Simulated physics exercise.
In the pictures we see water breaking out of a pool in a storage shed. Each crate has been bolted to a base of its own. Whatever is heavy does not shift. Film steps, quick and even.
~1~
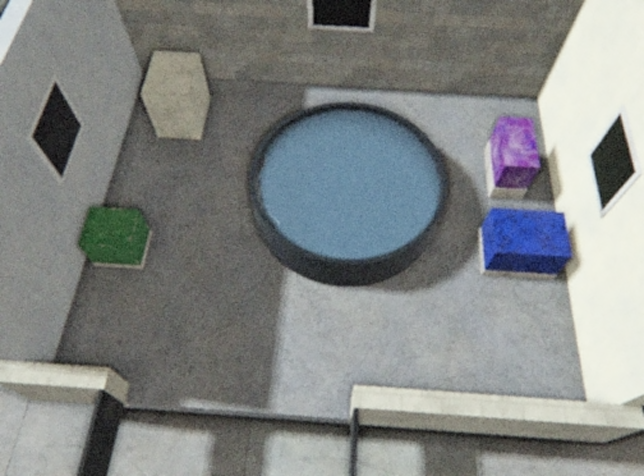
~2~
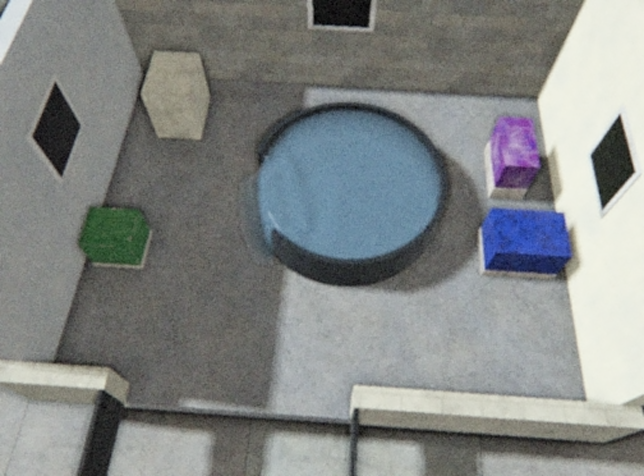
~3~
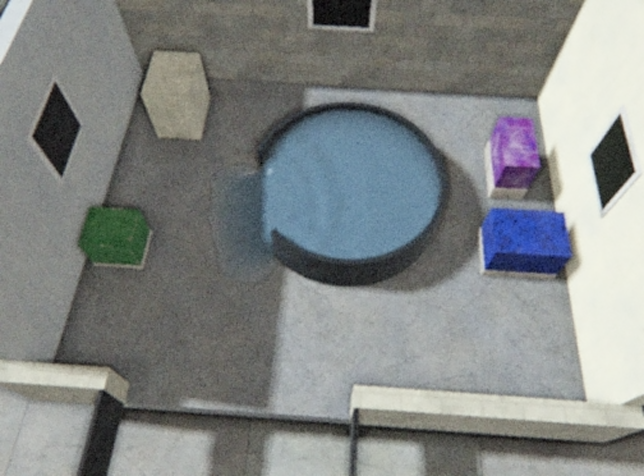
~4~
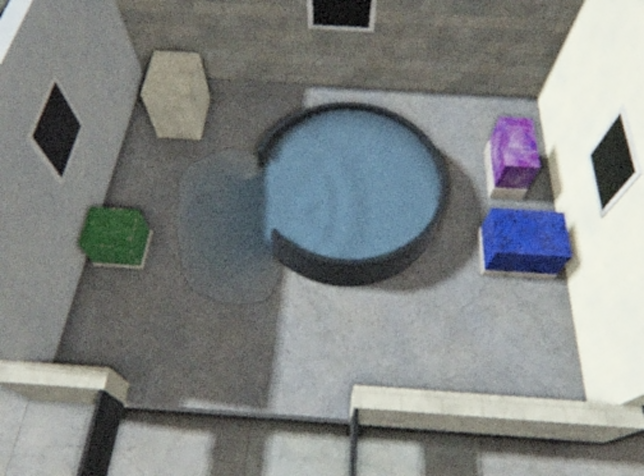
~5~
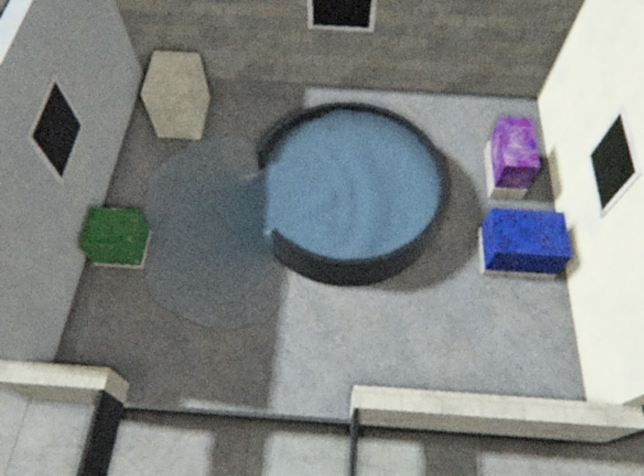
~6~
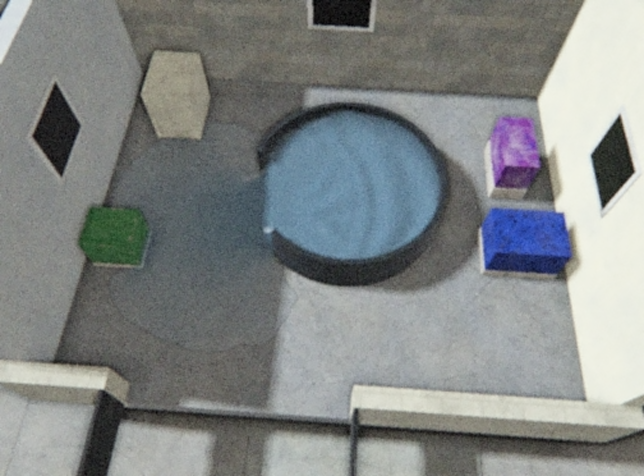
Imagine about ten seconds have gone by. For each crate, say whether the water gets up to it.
The green crate is not above the water; the purple crate stays above the water; the blue crate stays above the water.
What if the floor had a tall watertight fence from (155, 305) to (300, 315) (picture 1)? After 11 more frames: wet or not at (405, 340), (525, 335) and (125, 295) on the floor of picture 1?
Outcome by spot, in order - unwatered, unwatered, watered.
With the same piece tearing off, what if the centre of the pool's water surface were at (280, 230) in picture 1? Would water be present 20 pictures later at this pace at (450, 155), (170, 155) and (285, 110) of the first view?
Taking the three spots in order: Bare, swamped, swamped.
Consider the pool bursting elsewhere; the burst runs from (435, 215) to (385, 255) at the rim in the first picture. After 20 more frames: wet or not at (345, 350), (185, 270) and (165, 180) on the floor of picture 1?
As listed: Under water, dry, no water.
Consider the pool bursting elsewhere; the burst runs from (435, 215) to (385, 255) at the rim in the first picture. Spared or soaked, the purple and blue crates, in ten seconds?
As I see it, the purple crate is not reached, and the blue crate gets reached.
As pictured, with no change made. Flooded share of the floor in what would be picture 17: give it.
35 %.
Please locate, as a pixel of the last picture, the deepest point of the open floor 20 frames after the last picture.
It will be deepest around (144, 77).
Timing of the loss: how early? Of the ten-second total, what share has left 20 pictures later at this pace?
Close to 20 %.
A moment on, water covers 30 % of the floor; the green crate water round its plinth, the purple crate not reached, the blue crate not reached.
Next, water covers 35 % of the floor; the green crate water round its plinth, the purple crate not reached, the blue crate not reached.
Then, water covers 45 % of the floor; the green crate water round its plinth, the purple crate not reached, the blue crate not reached.
Later, water covers 80 % of the floor; the green crate water round its plinth, the purple crate water round its plinth, the blue crate not reached.
In the end, water covers 100 % of the floor; the green crate was topped, the purple crate stayed above the water, the blue crate stayed above the water.
